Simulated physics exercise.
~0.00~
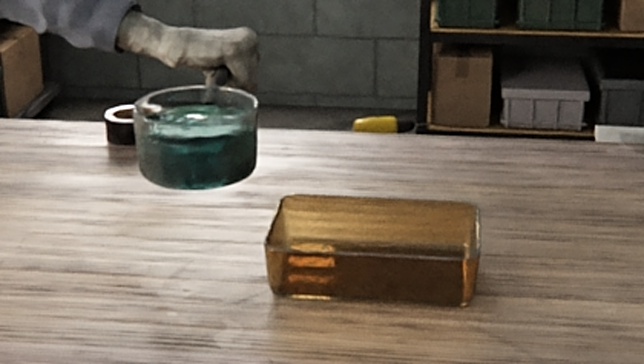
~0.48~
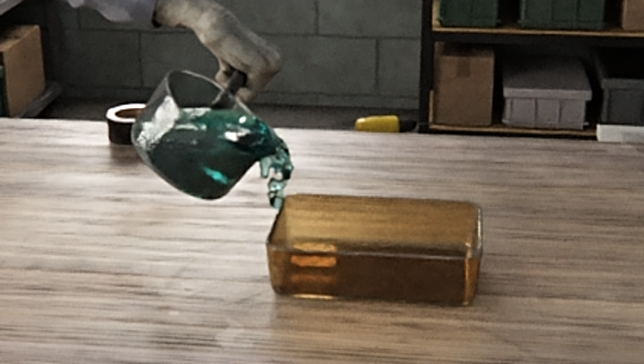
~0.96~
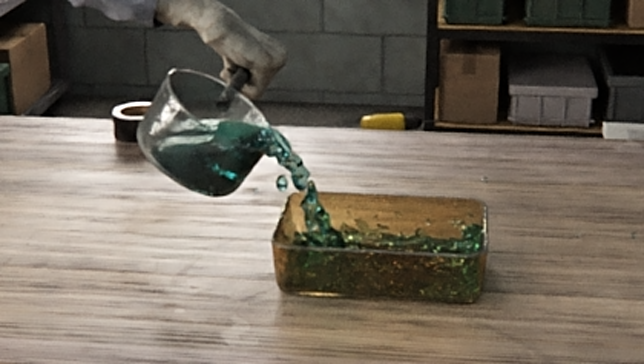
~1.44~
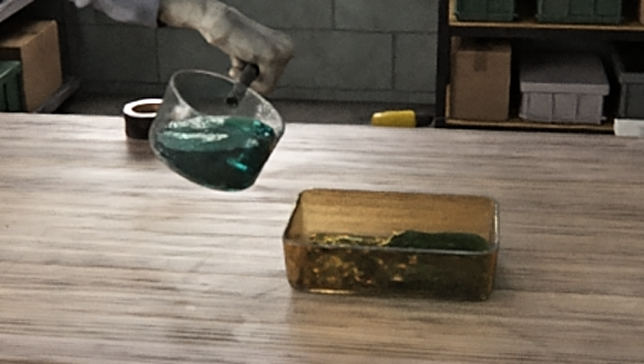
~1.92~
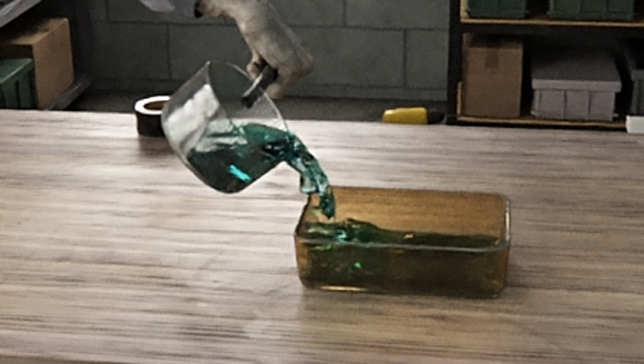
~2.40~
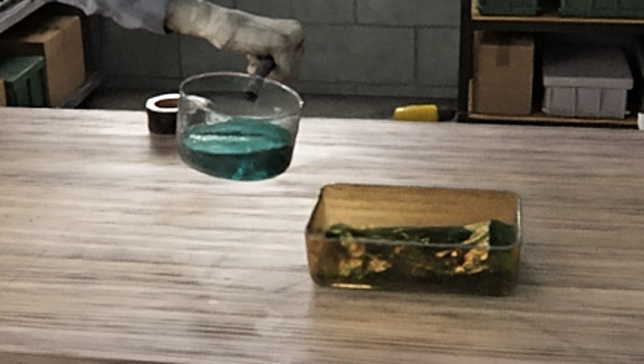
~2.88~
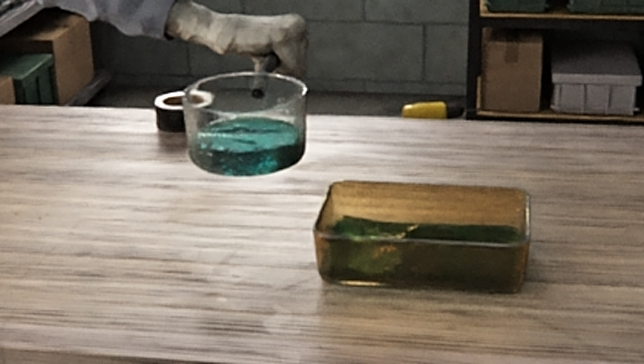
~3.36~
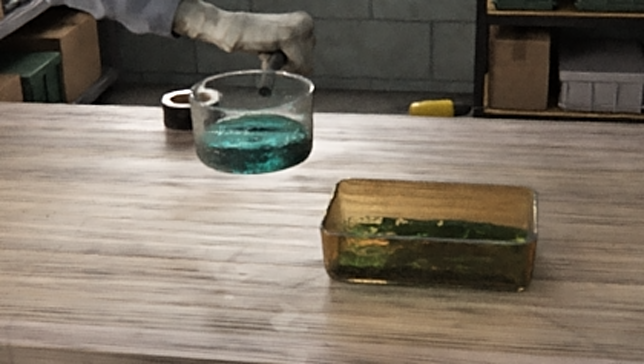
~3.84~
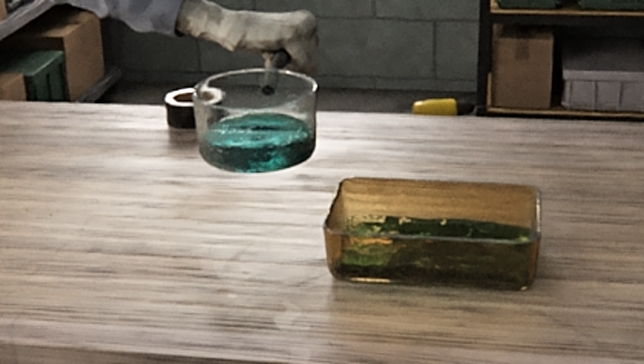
At the start, a gloved hand holds a round glass pot of teal liquid level above a wooden table, to the left of an empty, amber-tinted oblong glass dish. The hand tips the pot to the right, and the liquid runs over the rim in a stream, splashing and spreading across the dish. It then tilts the pot partway back, and the stream stops. Next it tips the pot forward again, more steeply, for a second pour. Finally the pot returns to level, still holding some teal liquid, while a shallow, greenish pool settles in the dish.
